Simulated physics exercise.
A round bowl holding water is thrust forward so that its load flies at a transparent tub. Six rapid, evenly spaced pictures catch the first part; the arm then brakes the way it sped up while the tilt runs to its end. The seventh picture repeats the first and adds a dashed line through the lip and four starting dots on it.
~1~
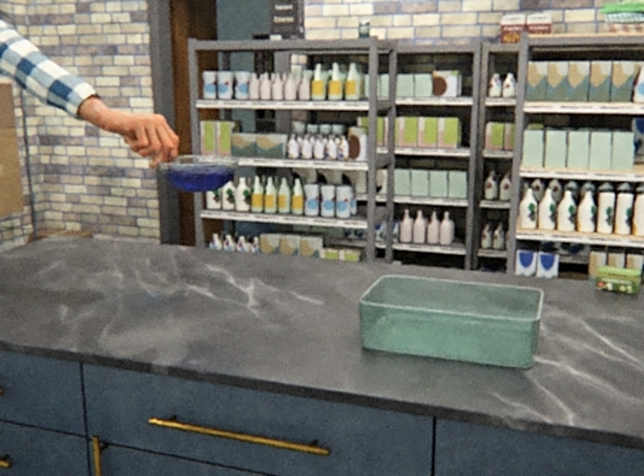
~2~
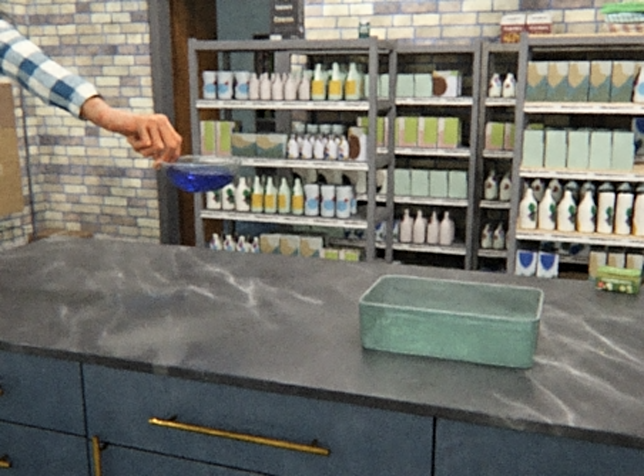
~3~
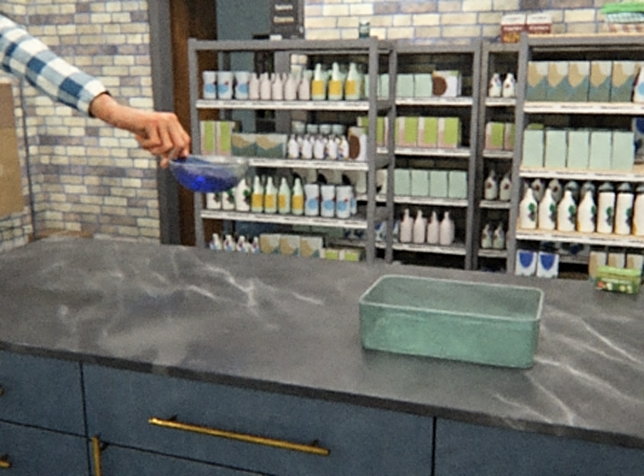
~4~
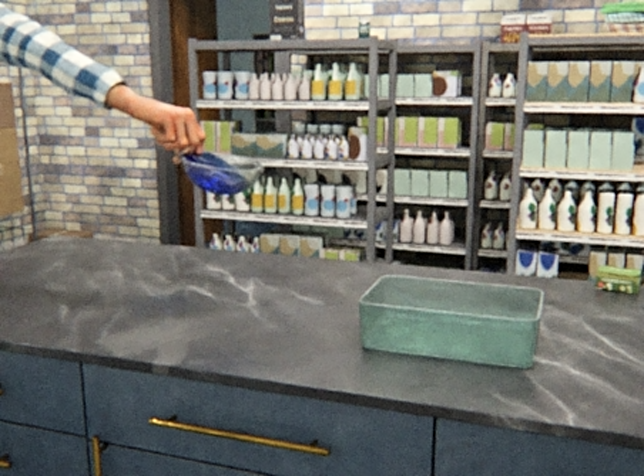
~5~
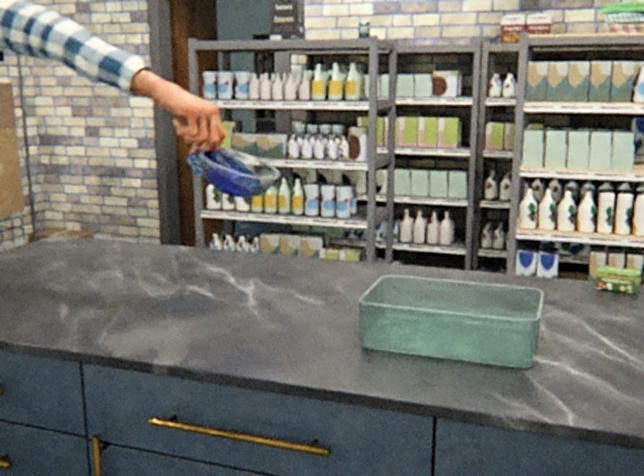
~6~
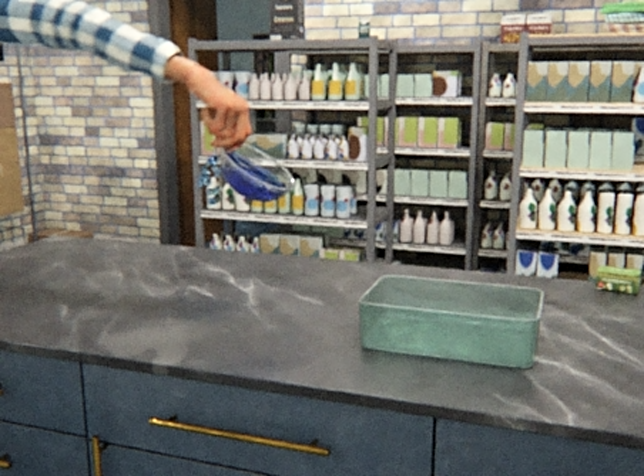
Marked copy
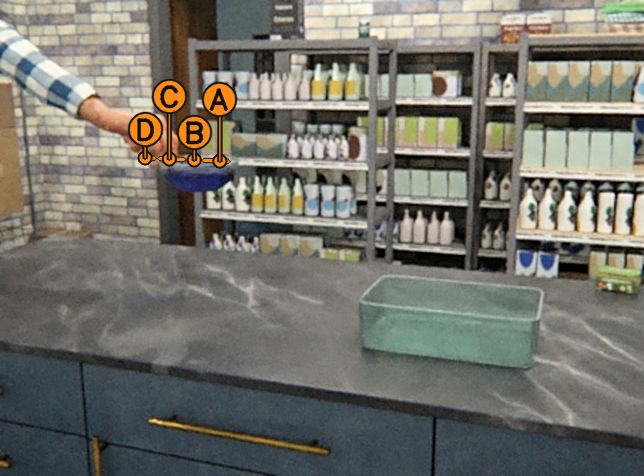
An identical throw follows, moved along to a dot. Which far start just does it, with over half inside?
A is the one.
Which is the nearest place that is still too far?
The answer is B.
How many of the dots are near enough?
One of the four.
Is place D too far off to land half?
Yes, it does.
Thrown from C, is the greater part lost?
Yes.
In orange, A at (219, 161); B at (194, 160); C at (169, 158); D at (145, 157).
With A, about 65 % lands in the tub, 24 % falls short and 11 % goes beside or beyond.
With B, about 24 % lands in the tub, 70 % falls short and 6 % goes beside or beyond.
With C, about 0 % lands in the tub, 98 % falls short.
With D, about 0 % lands in the tub, 100 % falls short.
